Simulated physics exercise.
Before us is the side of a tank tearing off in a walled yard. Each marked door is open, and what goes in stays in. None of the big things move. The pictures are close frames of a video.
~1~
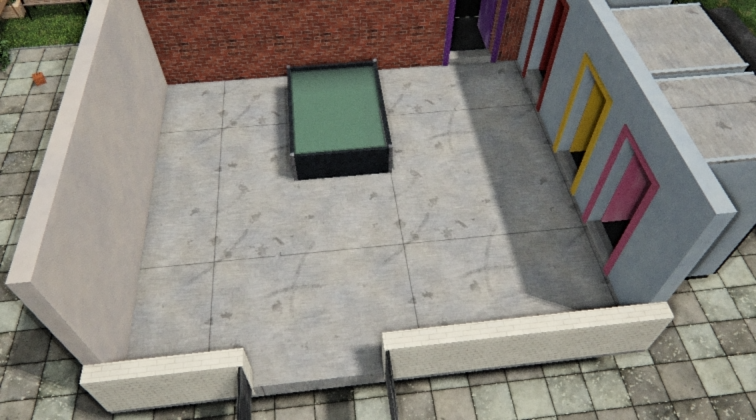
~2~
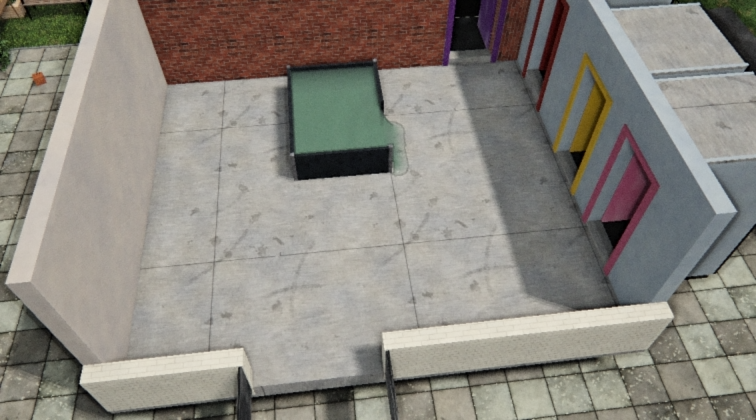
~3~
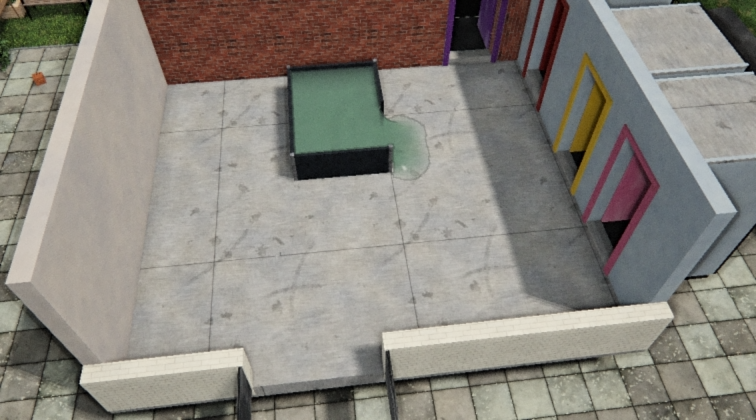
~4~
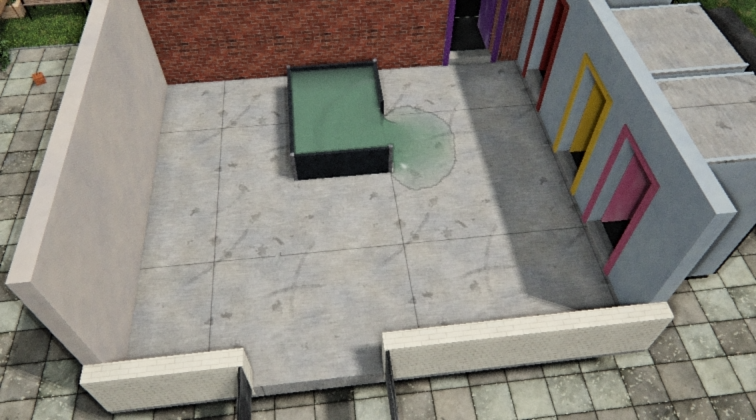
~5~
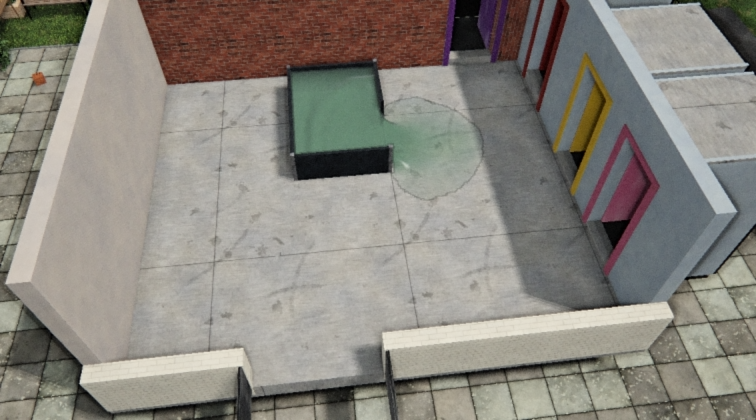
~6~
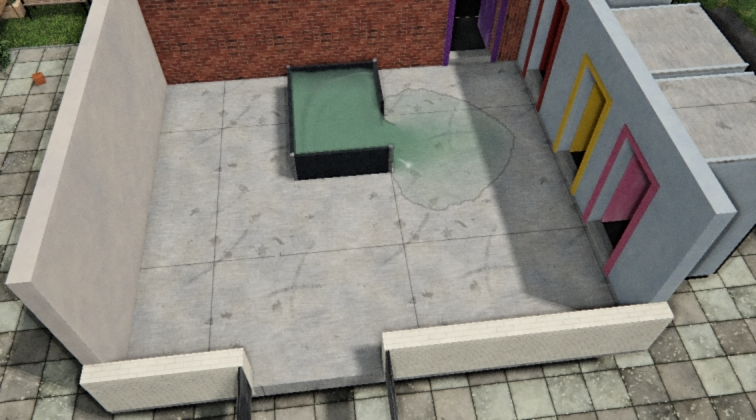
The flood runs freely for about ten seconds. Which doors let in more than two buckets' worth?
Purple door - no; red door - no; pink door - yes; yellow door - yes.
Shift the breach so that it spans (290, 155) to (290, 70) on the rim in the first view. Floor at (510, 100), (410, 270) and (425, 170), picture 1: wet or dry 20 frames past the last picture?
Unwetted, unwetted, unwetted.
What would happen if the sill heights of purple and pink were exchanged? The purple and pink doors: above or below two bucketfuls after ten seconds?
The purple door exceeds it, the pink door falls short.
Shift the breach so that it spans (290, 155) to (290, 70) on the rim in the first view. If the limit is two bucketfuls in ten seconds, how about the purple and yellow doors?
In brief, the purple door stops short; the yellow door stops short.
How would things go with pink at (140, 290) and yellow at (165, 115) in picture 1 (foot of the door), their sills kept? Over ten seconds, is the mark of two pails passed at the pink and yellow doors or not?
Door by door: Pink is spared, yellow is spared.
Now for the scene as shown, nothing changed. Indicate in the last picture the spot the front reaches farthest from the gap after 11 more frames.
The front's farthest point is close to (594, 267).
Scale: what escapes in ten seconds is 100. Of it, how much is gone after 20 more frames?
Working it through, I arrive at 50 per cent.
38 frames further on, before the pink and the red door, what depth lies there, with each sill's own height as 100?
First 100 percent, then 50 percent.
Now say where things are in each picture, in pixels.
The open tank at (337, 108) is whole and still, in the first frame.
Water pours out at (384, 140) and has run to (402, 171), in the second frame.
Water pours out at (384, 141) and has run to (419, 126), in the third frame.
Water pours out at (384, 142) and has run to (444, 127), in the fourth frame.
The front is at (474, 131), out from the gap at (384, 142), in the fifth frame.
The front is at (509, 137), out from the gap at (384, 141), in the sixth frame.
A moment on, water covers 20 % of the floor; the purple door not reached, the red door wet at the sill, nothing in, the pink door not reached, the yellow door under two buckets in.
Next, water covers 30 % of the floor; the purple door wet at the sill, nothing in, the red door wet at the sill, nothing in, the pink door wet at the sill, nothing in, the yellow door over two buckets in.
Then, water covers 35 % of the floor; the purple door wet at the sill, nothing in, the red door wet at the sill, nothing in, the pink door over two buckets in, the yellow door far over two buckets in.
Later, water covers 50 % of the floor; the purple door wet at the sill, nothing in, the red door wet at the sill, nothing in, the pink door over two buckets in, the yellow door far over two buckets in.
In the end, water covers 80 % of the floor; the purple door wet at the sill, nothing in, the red door wet at the sill, nothing in, the pink door over two buckets in, the yellow door far over two buckets in.
